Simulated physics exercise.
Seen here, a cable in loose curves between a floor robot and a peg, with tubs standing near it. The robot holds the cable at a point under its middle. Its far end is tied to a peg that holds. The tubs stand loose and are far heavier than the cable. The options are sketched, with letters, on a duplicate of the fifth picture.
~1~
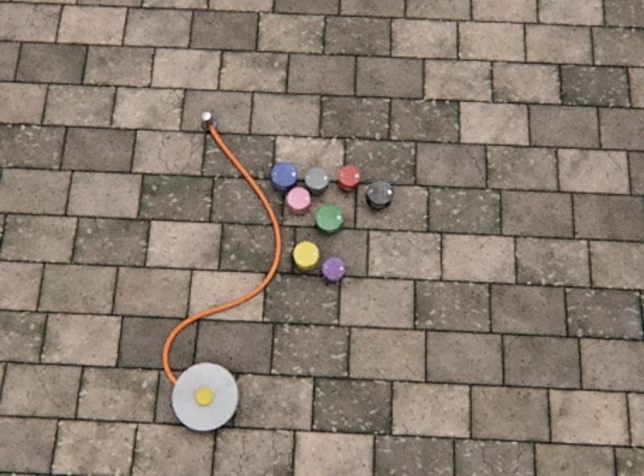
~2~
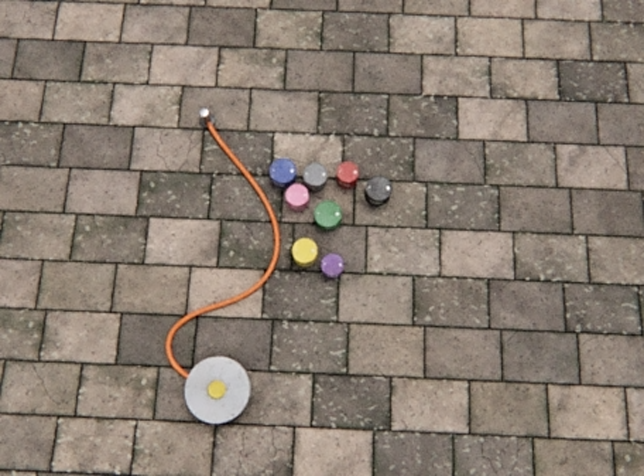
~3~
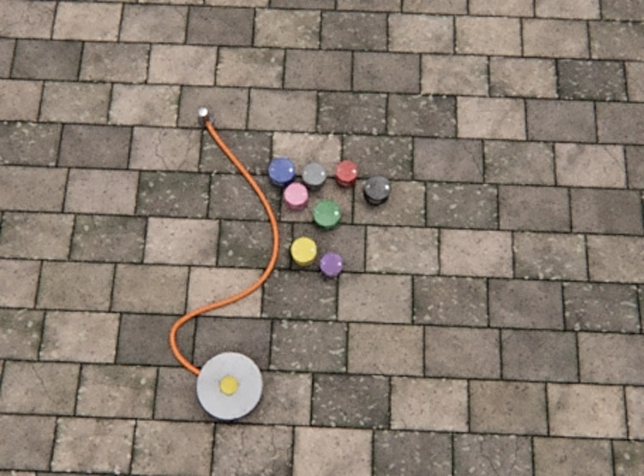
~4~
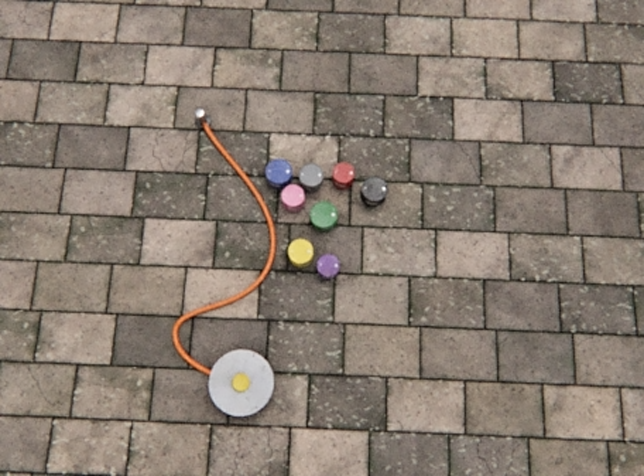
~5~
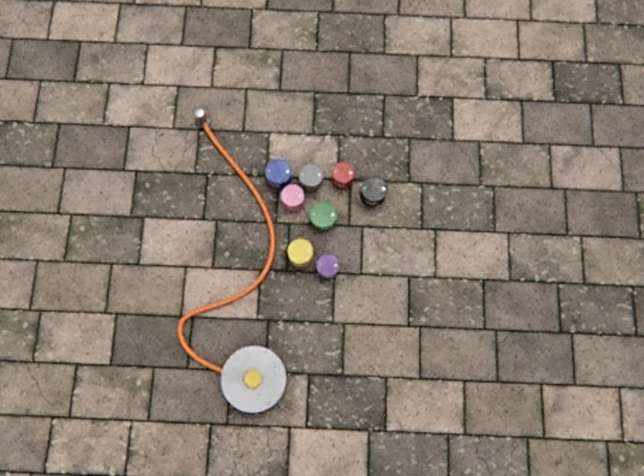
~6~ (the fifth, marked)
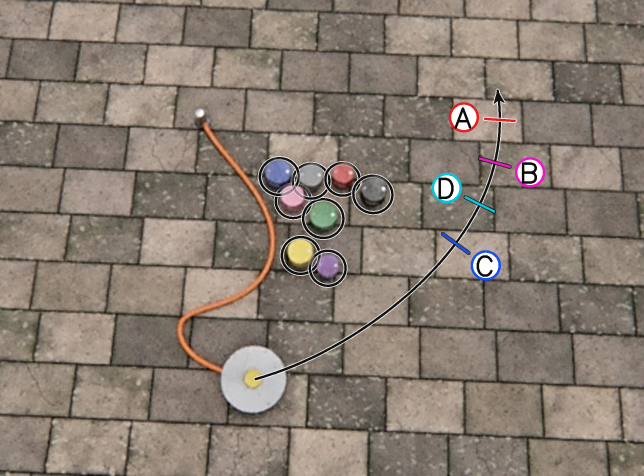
Round grey floor robot with an orange cable curving up to a peg, sliding slowly right past coloured tubs on paving.
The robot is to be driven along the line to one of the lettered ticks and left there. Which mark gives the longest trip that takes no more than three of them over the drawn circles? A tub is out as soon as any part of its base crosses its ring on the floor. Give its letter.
It can go as far as B.
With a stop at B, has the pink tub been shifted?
By then, no.
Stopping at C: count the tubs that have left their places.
By then, none.
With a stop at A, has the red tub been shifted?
Yes.
On the marked copy, A at (500, 120); B at (495, 163); C at (456, 244); D at (480, 204); the route from (256, 379) via (441, 262) to (498, 90).
With B. Early on, robot (368, 325).
Further on, robot (457, 243).
At the end, robot (498, 159); green tub (328, 202); yellow tub (313, 222); purple tub (336, 225); three over the rings.
As for the rest, A has seven over the rings; C is within the limit but short; D is within the limit but short.
